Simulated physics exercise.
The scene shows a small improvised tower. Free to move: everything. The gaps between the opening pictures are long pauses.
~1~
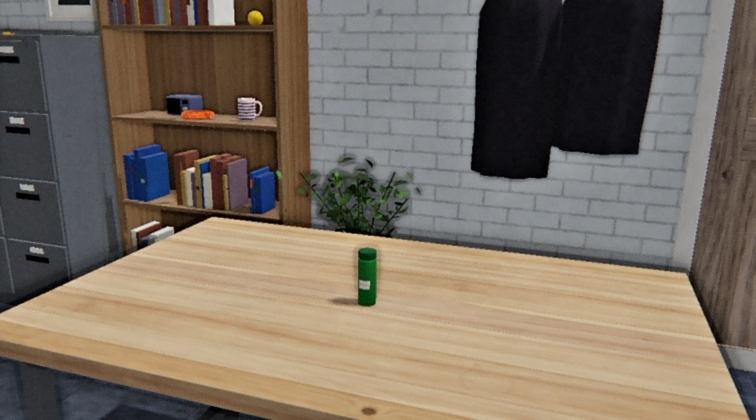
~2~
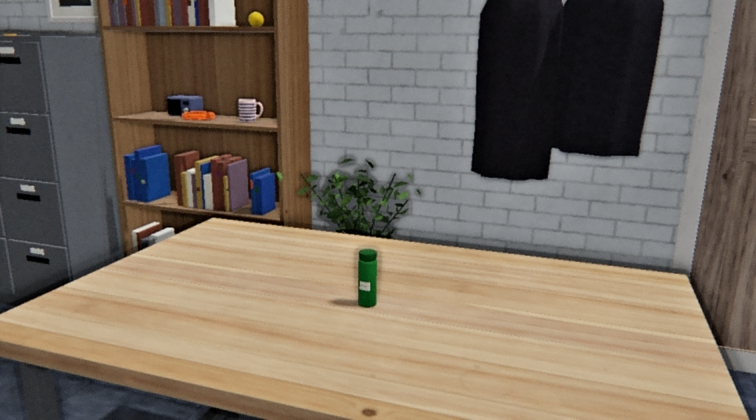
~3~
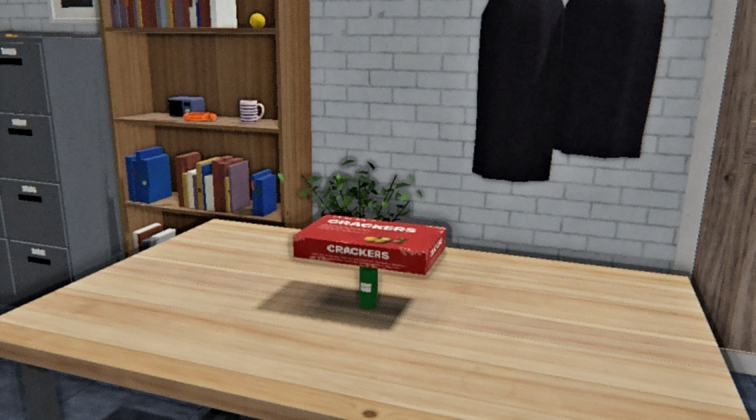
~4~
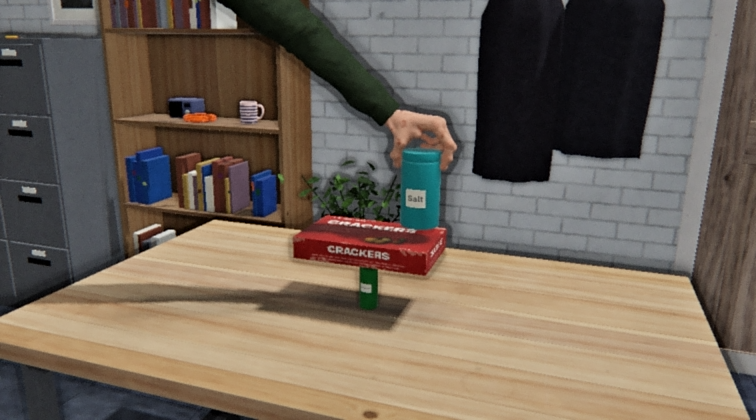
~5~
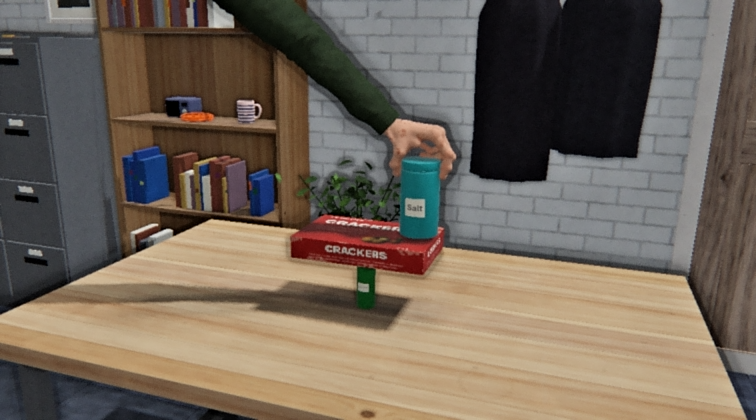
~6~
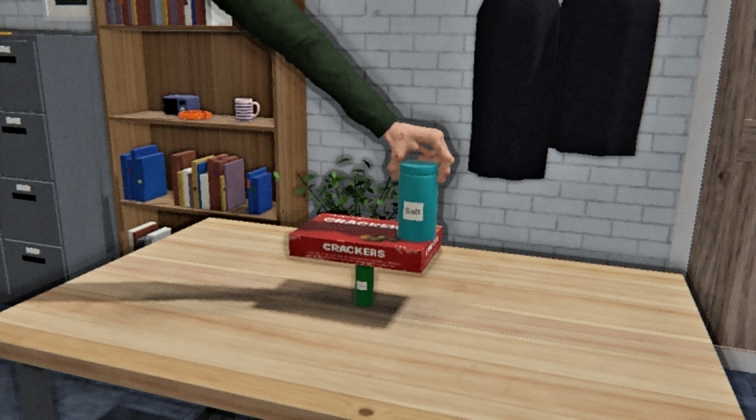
A hand lowers a turquoise jar onto a red cracker box atop a green shaker.
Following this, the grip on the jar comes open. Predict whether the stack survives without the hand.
It falls down.
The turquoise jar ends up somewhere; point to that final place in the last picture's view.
End position: Approximately (507, 313).
Then, 0.50 s past the last view, turquoise jar now fallen; red packet rocked 67° from its first pose.
Then, 0.90 s past the last view, green shaker and red packet now fallen.
Finally, fallen, green shaker, turquoise jar and red packet. Final places as the last picture's camera would see them, turquoise jar near (507, 313). The stack loses its balance.
